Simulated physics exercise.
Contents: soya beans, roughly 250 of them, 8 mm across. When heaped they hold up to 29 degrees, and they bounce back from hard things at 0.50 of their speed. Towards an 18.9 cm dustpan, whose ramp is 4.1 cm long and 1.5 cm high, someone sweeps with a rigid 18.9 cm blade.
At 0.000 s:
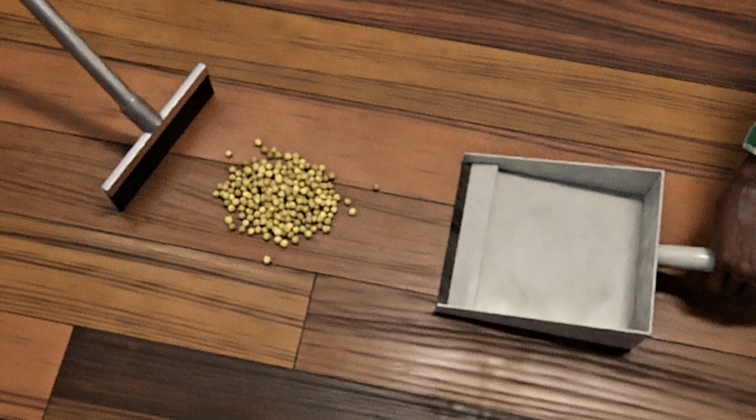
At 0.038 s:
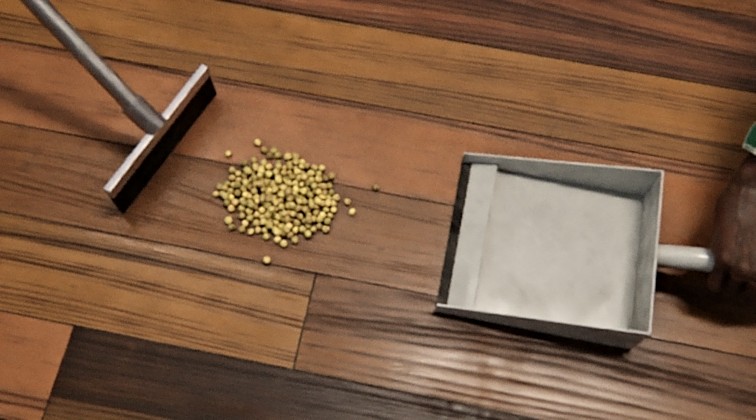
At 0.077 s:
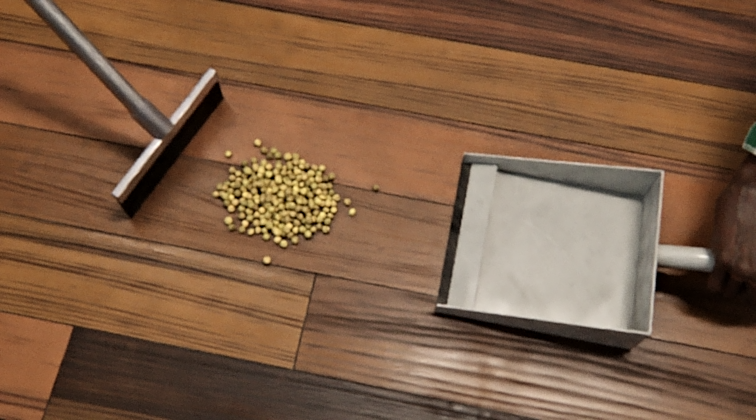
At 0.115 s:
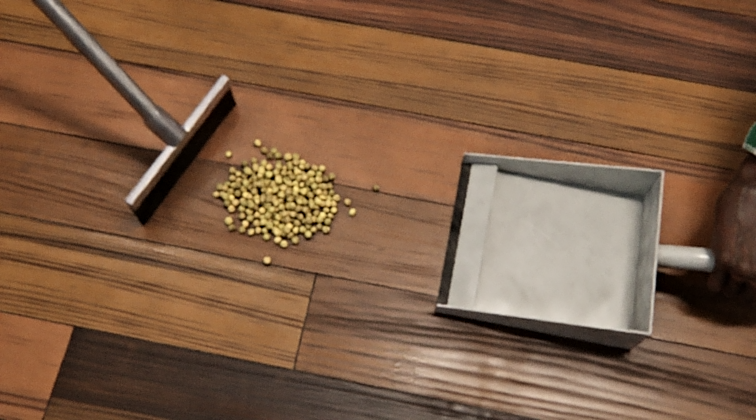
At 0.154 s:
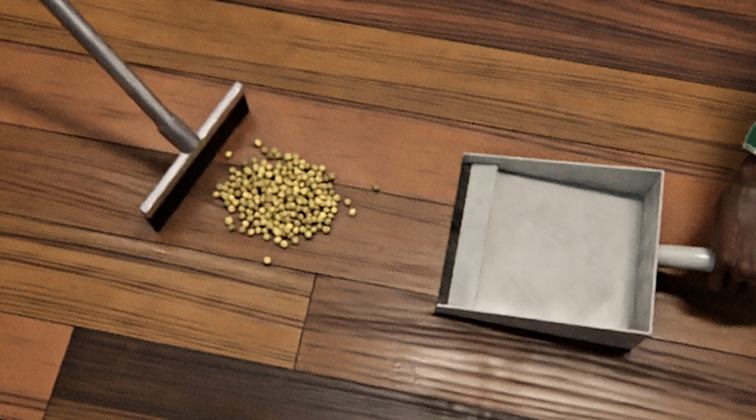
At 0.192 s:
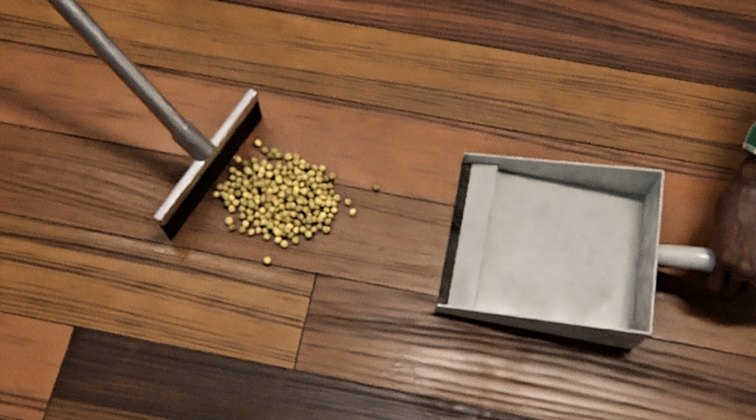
A loose heap of small yellow-green beans lies on a floor of brown and orange-brown wooden planks, seen from above at an angle. A grey-handled sweeper with a flat, dark-faced blade stands at the left, and a pale grey metal dustpan sits at the right, a hand at its handle. The blade slides rightward and slightly nearer to the heap's left edge, while the pan and camera stay still.
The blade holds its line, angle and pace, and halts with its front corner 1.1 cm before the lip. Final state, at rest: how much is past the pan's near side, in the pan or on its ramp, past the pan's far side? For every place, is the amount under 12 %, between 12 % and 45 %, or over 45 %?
Past the pan's near side: Between 12 % and 45 %; in the pan or on its ramp: Between 12 % and 45 %; past the pan's far side: Under 12 %.
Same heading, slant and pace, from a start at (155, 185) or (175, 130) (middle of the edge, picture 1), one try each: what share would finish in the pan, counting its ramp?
First try about 15 per cent, second about 15 per cent.
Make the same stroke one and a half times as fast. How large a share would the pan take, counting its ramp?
About 25 per cent.
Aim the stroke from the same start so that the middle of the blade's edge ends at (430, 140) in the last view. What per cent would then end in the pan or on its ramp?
Close to 0 in a hundred.
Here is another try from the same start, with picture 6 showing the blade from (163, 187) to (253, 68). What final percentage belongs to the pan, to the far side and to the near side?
Per cent by place - pan 0, far side 5, near side 0.
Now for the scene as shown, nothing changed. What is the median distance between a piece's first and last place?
About 22 cm.
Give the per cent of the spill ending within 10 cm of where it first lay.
Near 0 per cent.
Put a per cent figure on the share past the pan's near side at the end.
I'd put it near 30 percent.
After 0.45 s, middle of the blade 16 cm from the lip; 0 % over the lip, far side 0 %, near side 5 %.
After 0.62 s, middle of the blade 8 cm from the lip; 0 % over the lip, far side 5 %, near side 20 %.
Then, at 0.91 s, middle of the blade 4 cm from the lip; 20 % over the lip, far side 5 %, near side 30 %.
At rest (1.4 s), near side 30 %, pan 20 %, far side 5 %, in front of the lip or behind the blade 45 %.
